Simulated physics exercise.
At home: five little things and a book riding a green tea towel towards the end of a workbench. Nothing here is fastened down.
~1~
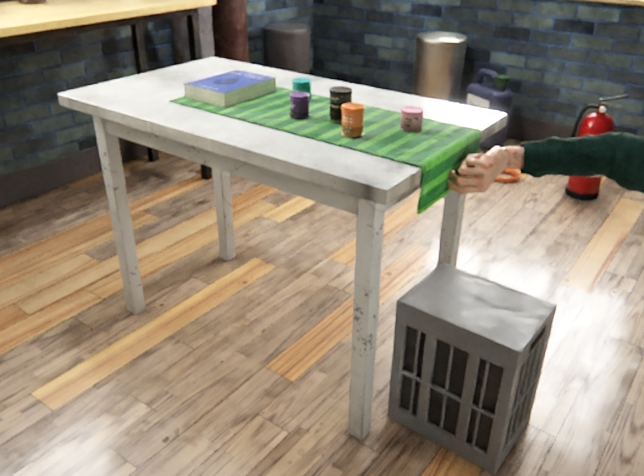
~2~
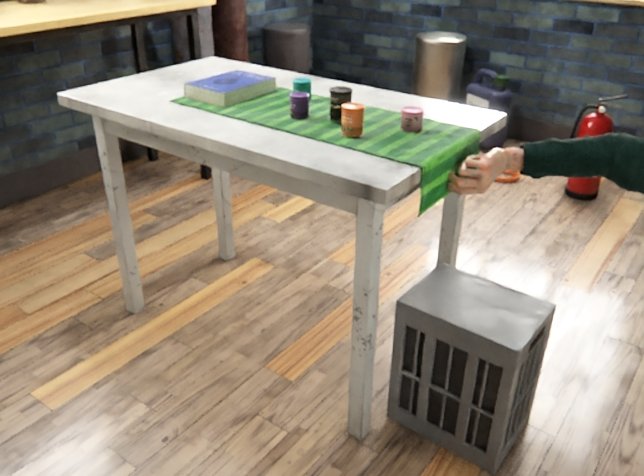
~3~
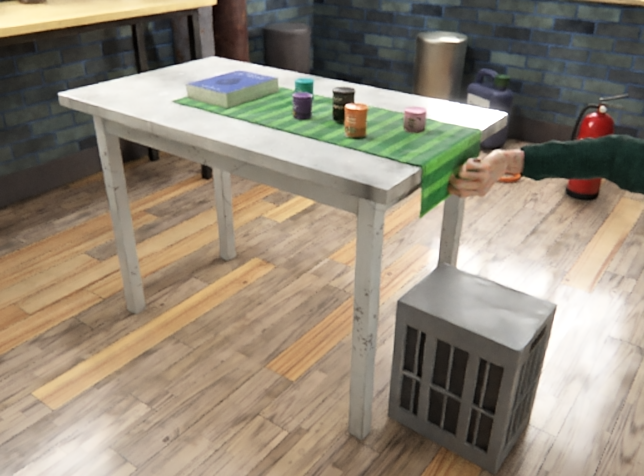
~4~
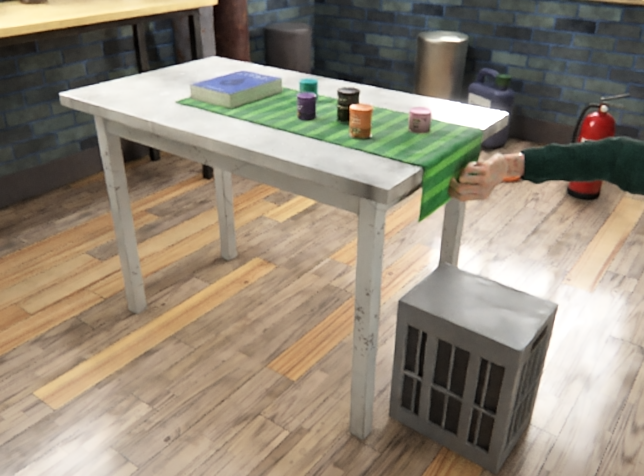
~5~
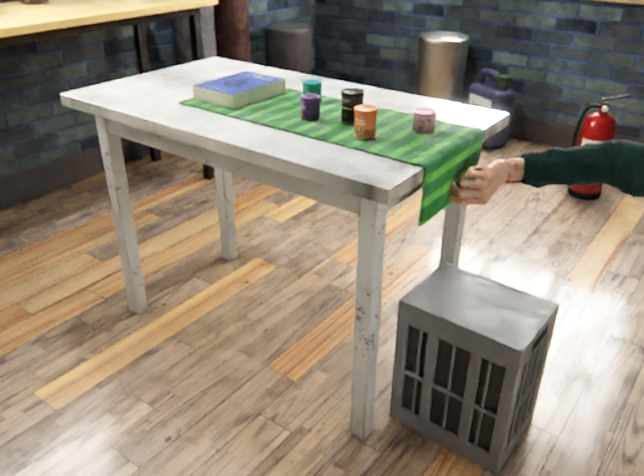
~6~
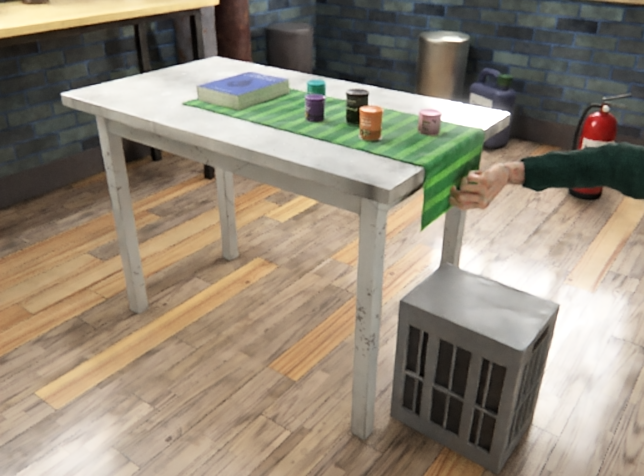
A green striped cloth slid slowly to the right along a white table as a hand tugged its hanging end, carrying a blue-topped book and five small coloured pots a short way with it.
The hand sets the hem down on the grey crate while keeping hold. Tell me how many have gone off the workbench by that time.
By that time the count is two.
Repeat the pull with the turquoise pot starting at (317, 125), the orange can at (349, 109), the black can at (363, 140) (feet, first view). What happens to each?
Outcome: Turquoise pot stays, orange can stays, black can falls away.
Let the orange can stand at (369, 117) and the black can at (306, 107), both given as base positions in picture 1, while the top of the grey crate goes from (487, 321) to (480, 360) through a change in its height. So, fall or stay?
The orange can? Lost. The black can? Safe.
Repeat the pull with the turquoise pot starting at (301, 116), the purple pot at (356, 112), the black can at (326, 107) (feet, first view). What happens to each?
Here's how it goes: The turquoise pot makes it through, the purple pot makes it through, and the black can makes it through.
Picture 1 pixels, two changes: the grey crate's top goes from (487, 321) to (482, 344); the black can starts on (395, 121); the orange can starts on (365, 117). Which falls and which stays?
In the end the black can is no longer on top and the orange can is no longer on top.
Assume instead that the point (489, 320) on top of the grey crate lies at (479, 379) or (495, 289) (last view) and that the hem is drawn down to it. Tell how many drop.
The tally is 4 and 1.
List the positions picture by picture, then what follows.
The first frame shows hem (417, 215); pink pot (413, 109); orange can (353, 106); black can (341, 89); purple pot (299, 94); turquoise pot (302, 80); top of the crate (487, 321).
The second frame shows hem (418, 217); pink pot (413, 109).
The third frame shows hem (419, 219); orange can (357, 106).
The fourth frame shows hem (418, 222); black can (349, 90); top of the crate (488, 320).
The fifth frame shows hem (418, 227); purple pot (310, 96).
The sixth frame shows hem (420, 232); pink pot (430, 112); orange can (372, 109); black can (358, 91); purple pot (315, 97); turquoise pot (316, 82).
A little later, hem near (447, 249); pink pot gone.
Next, hem on the crate; pink pot and orange can gone.
When it is over, hem on the crate; pink pot and orange can gone. It carries off two.
